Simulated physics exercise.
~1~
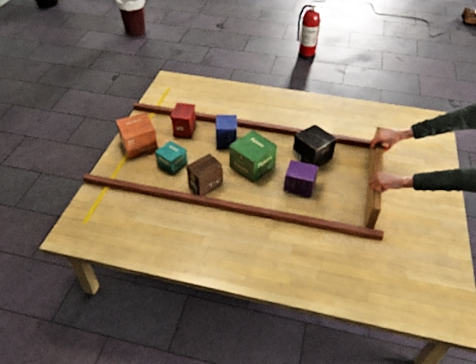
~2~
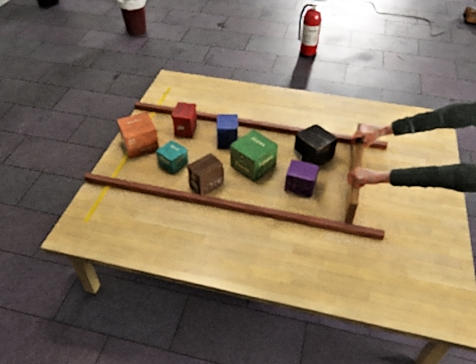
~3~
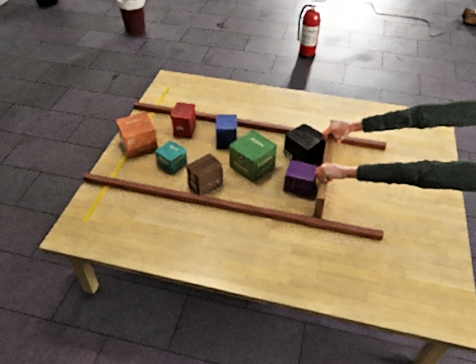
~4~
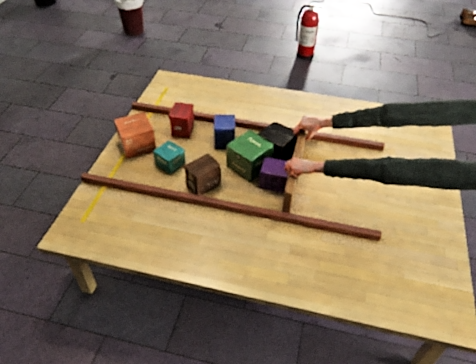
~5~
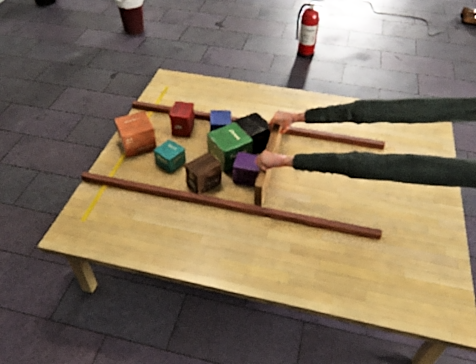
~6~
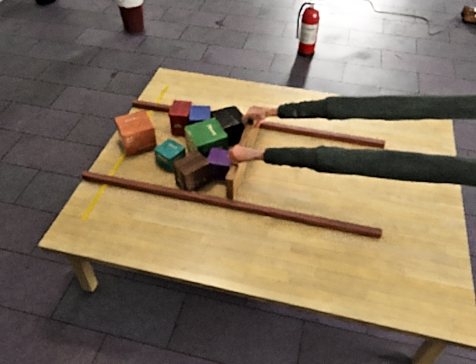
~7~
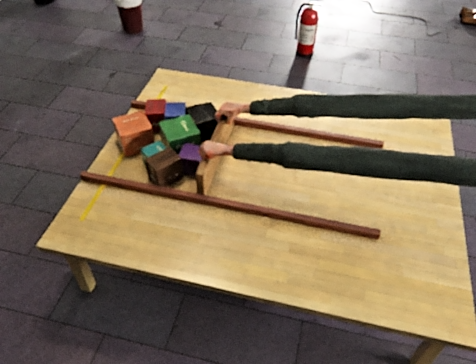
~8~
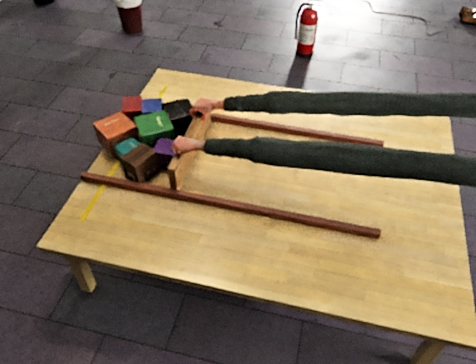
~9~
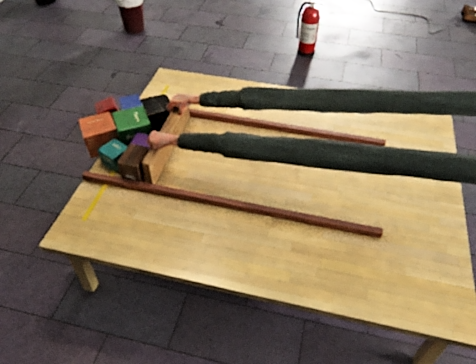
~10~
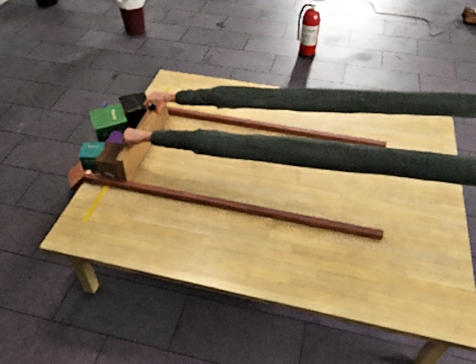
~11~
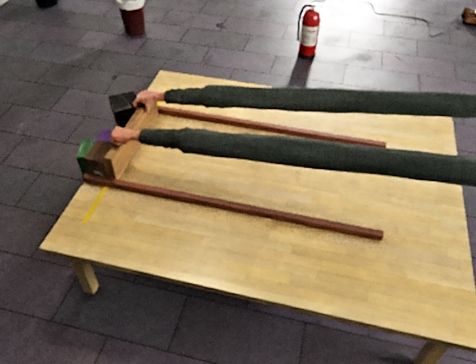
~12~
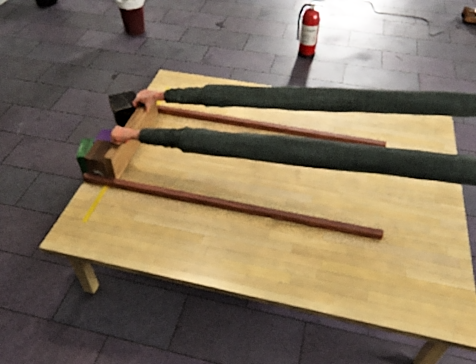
Two hands push a plank left along a table, shoving several colourful boxes off the end.
